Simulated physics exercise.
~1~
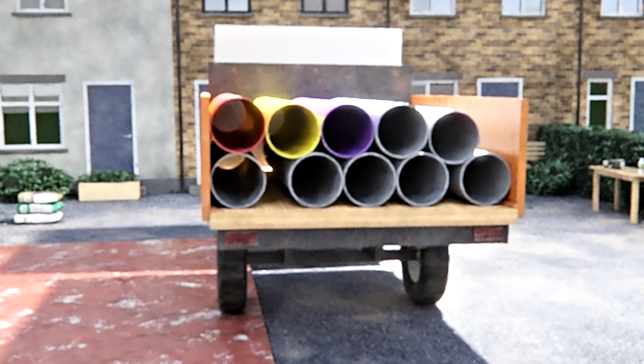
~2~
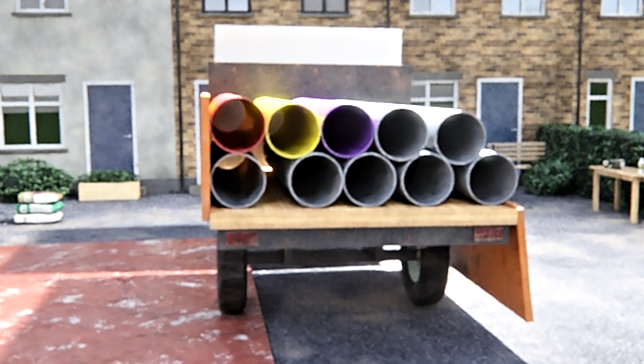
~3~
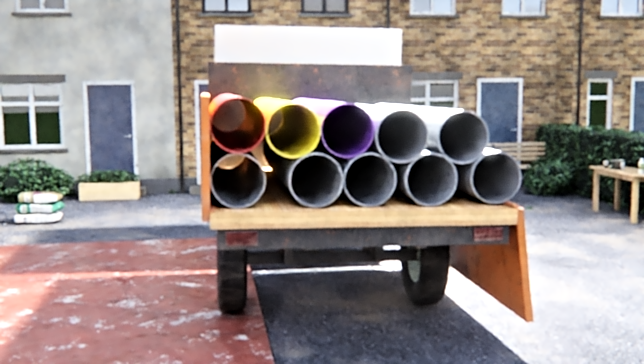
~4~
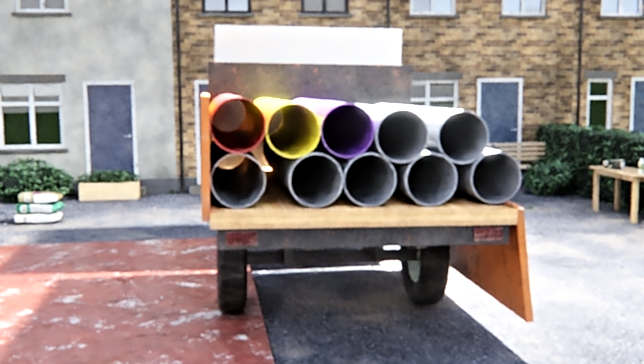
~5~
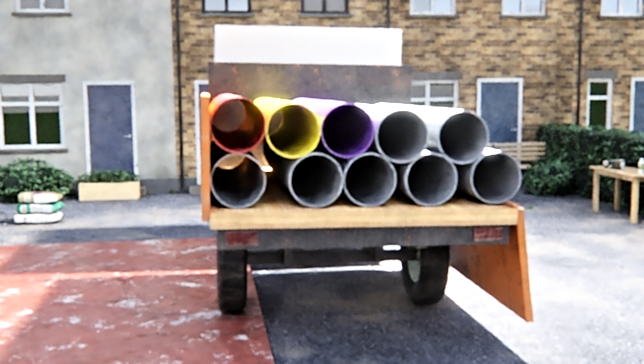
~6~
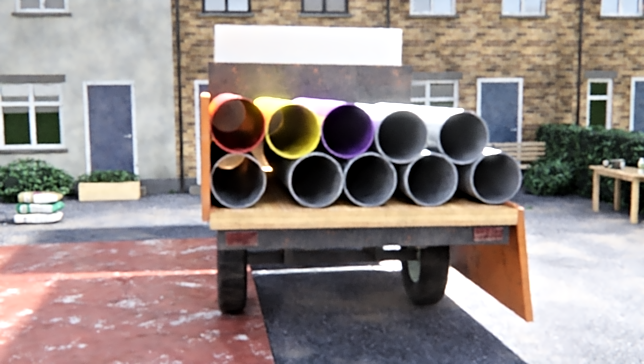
Outside brick houses, a lorry's right side panel drops open, but its stacked pipes stay aboard.
